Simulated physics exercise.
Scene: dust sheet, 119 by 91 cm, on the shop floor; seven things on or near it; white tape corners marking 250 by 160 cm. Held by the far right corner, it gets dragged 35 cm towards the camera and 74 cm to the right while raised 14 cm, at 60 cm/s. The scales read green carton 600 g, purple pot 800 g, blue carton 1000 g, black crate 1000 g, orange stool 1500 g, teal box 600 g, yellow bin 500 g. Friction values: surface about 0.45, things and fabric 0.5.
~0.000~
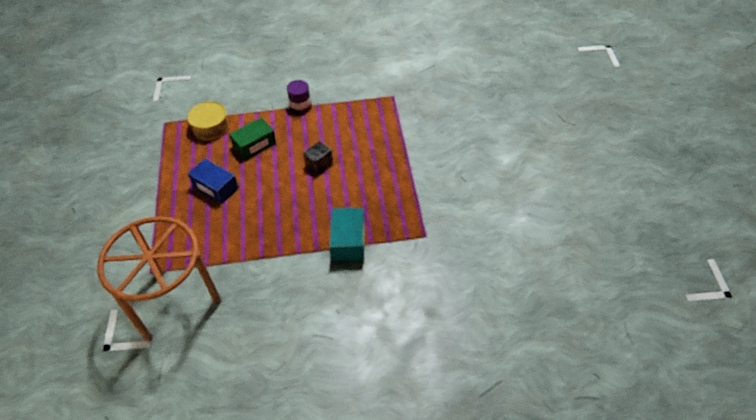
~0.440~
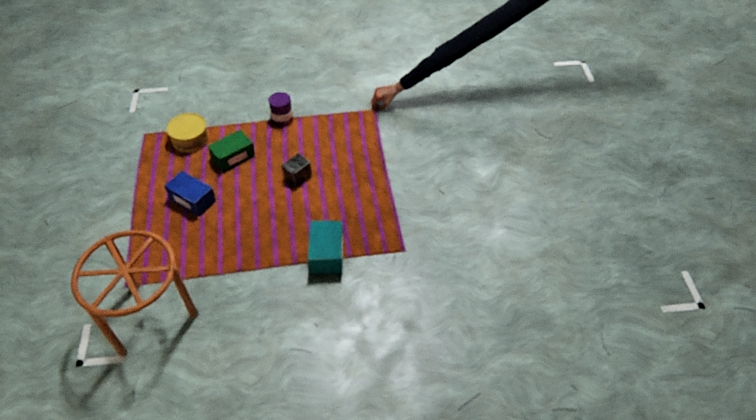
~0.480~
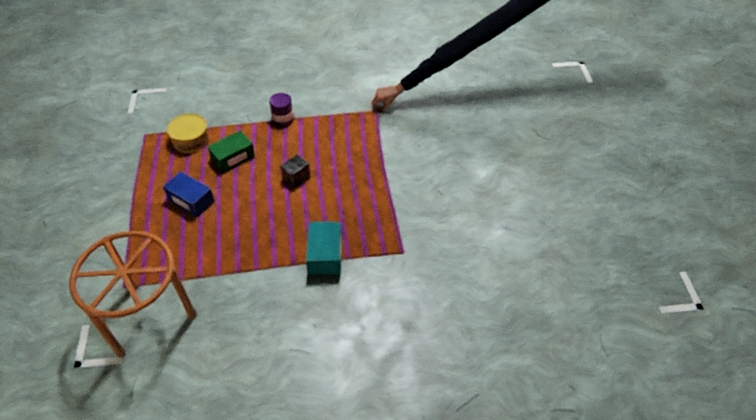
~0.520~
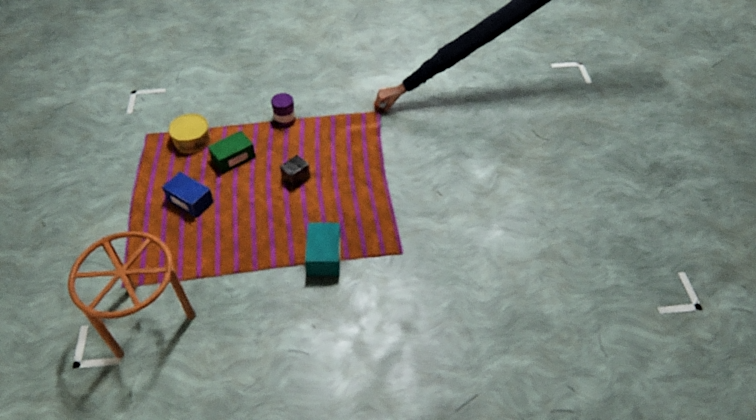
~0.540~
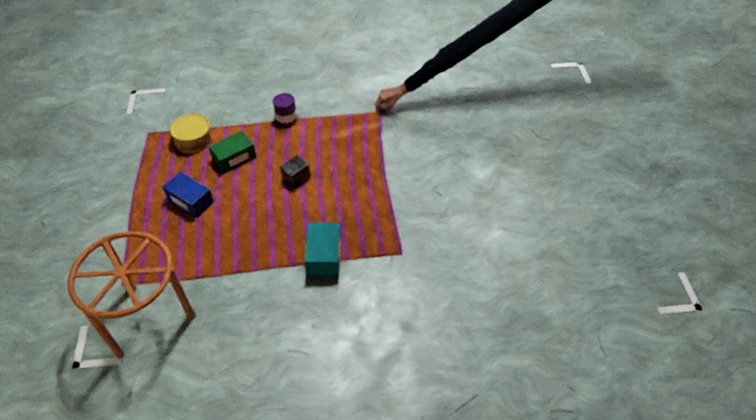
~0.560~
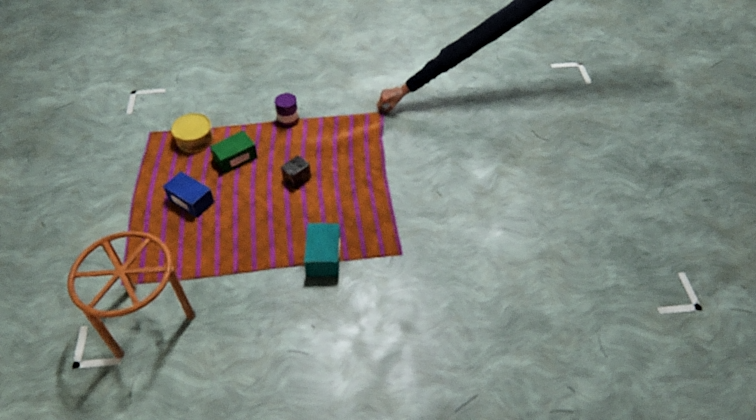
A dark-sleeved arm reaches in from the upper right over a grey-green floor with white corner marks, seen from high above at an angle. An orange-and-purple striped sheet carries a yellow bin, purple pot, green and blue cartons, a small black crate and, at its near edge, a teal box, with an orange stool at lower left. After the view shifts slightly, the hand grips the far right corner and moves it very slightly rightward, the things barely shifting.
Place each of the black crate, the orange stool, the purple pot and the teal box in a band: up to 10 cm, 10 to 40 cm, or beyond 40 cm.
Outcome: My guess is the black crate covers a big distance; my guess is the orange stool scarcely budges; my guess is the purple pot covers a big distance; my guess is the teal box covers a medium distance.
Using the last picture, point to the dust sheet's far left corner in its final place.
(324, 83).
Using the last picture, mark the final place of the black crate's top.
It comes to rest close to (409, 167).
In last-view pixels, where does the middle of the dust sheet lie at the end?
I'd point to about (381, 172).
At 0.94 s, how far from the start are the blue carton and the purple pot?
I'd put the blue carton near 15 cm and the purple pot near 25 cm.
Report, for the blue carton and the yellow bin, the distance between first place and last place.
Net displacement - blue carton 70 cm, yellow bin 90 cm.
At 0.9 s, middle of the dust sheet at (285, 179); purple pot 26 cm off its start, black crate 13 cm off its start, yellow bin 28 cm off its start.
At 1.3 s, middle of the dust sheet at (322, 172); purple pot 45 cm off its start, black crate 32 cm off its start, teal box 10 cm off its start.
At 1.7 s, middle of the dust sheet at (364, 167); purple pot 66 cm off its start at (406, 97), black crate on its side, 50 cm off its start at (400, 164), teal box 23 cm off its start at (379, 238).
At 2.1 s, middle of the dust sheet at (381, 172); purple pot 75 cm off its start, black crate on its side, 54 cm off its start, teal box 32 cm off its start.
At 2.7 s, middle of the dust sheet at (381, 172); purple pot 75 cm off its start at (423, 101), black crate on its side, 54 cm off its start at (409, 167), teal box 32 cm off its start at (398, 240), orange stool 0 cm off its start at (119, 270).
